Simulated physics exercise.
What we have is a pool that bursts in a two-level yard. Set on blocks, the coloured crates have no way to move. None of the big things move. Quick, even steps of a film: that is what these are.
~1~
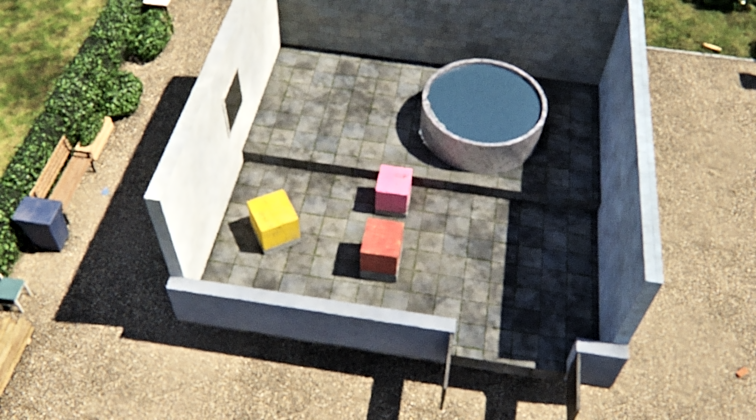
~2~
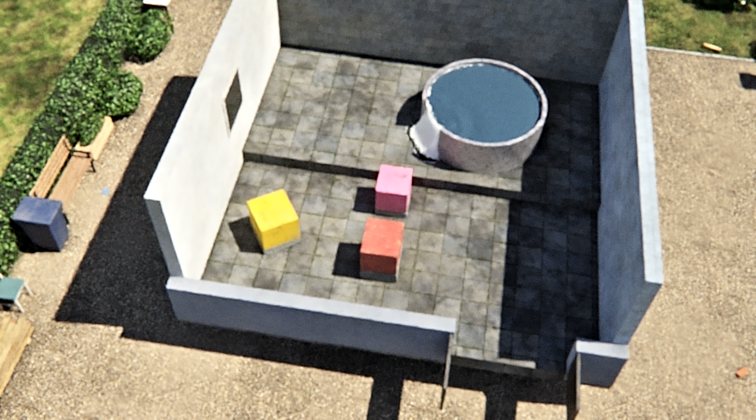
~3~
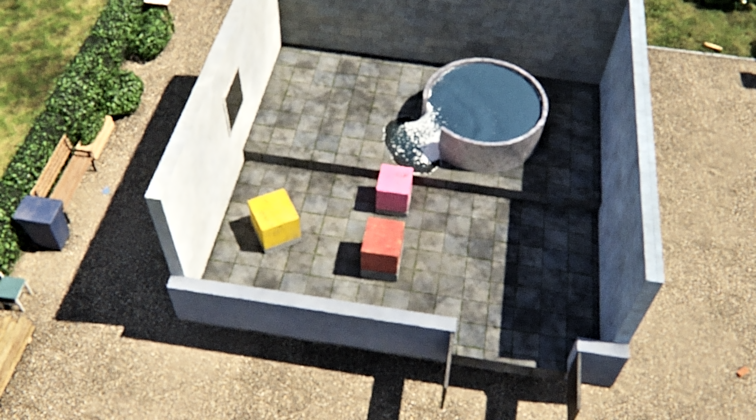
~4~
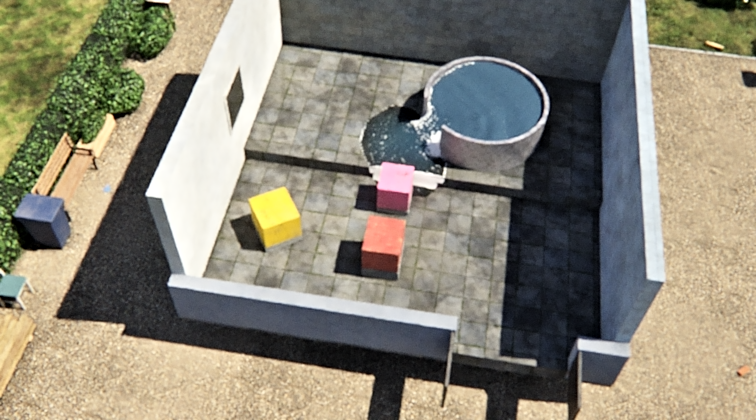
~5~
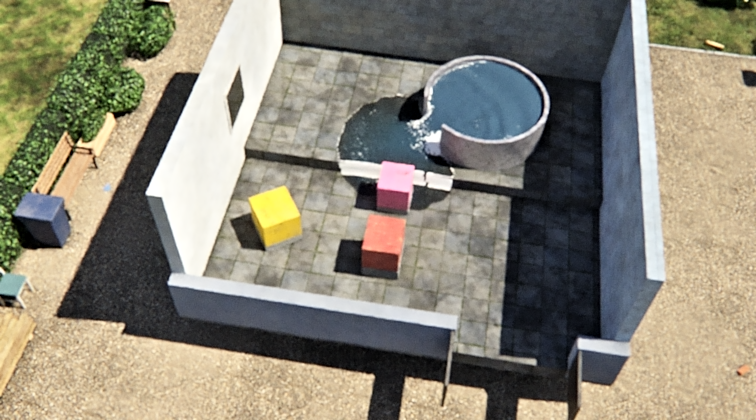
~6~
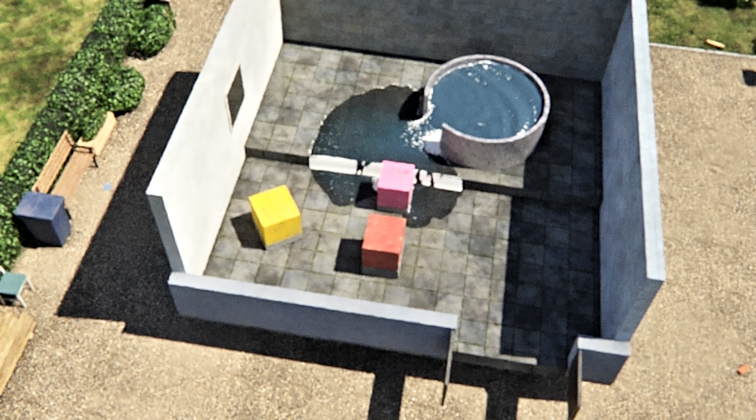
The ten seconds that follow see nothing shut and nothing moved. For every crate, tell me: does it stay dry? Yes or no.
Here is how it goes: The pink crate, no, it gets wet; the yellow crate, no, it gets wet; the red crate, yes, it stays dry.
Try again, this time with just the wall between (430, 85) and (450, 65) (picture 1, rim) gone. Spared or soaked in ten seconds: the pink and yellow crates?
As I see it, pink stays clear and yellow is doused.
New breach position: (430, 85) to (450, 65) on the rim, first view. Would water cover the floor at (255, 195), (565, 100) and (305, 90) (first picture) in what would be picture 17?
Those three come out moisture-free, moisture-free and soaked, one after another.
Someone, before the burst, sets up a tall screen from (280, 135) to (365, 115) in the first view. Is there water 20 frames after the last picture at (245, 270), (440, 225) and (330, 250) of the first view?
Outcome by spot, in order - watered, watered, watered.
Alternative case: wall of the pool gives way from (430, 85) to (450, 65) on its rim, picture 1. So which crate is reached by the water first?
First comes the one in yellow.
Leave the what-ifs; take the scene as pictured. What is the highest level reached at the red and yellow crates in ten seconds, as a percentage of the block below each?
Close to 60 per cent, and close to 190 per cent, in that order.
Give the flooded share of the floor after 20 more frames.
The answer is around 45 per cent.
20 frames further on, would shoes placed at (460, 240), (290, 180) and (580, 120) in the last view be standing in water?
Status per point, in sequence: Waterlogged, then waterlogged, then unwetted.
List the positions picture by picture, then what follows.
Still water in the round pool at (484, 103), in the first picture.
The front is at (433, 160), out from the gap at (429, 134), in the second picture.
Water pours out at (430, 134) and has run to (390, 126), in the third picture.
Water pours out at (431, 133) and has run to (373, 165), in the fourth picture.
Water pours out at (431, 132) and has run to (345, 162), in the fifth picture.
The front is at (320, 182), out from the gap at (431, 130), in the sixth picture.
A moment on, water covers 30 % of the floor; the pink crate water round its plinth, the yellow crate water round its plinth, the red crate water round its plinth.
Next, water covers 40 % of the floor; the pink crate water round its plinth, the yellow crate water round its plinth, the red crate water round its plinth.
Then, water covers 45 % of the floor; the pink crate water round its plinth, the yellow crate water round its plinth, the red crate water round its plinth.
Later, water covers 75 % of the floor; the pink crate water round its plinth, the yellow crate water round its plinth, the red crate water round its plinth.
In the end, water covers 90 % of the floor; the pink crate was topped, the yellow crate was topped, the red crate stayed above the water.
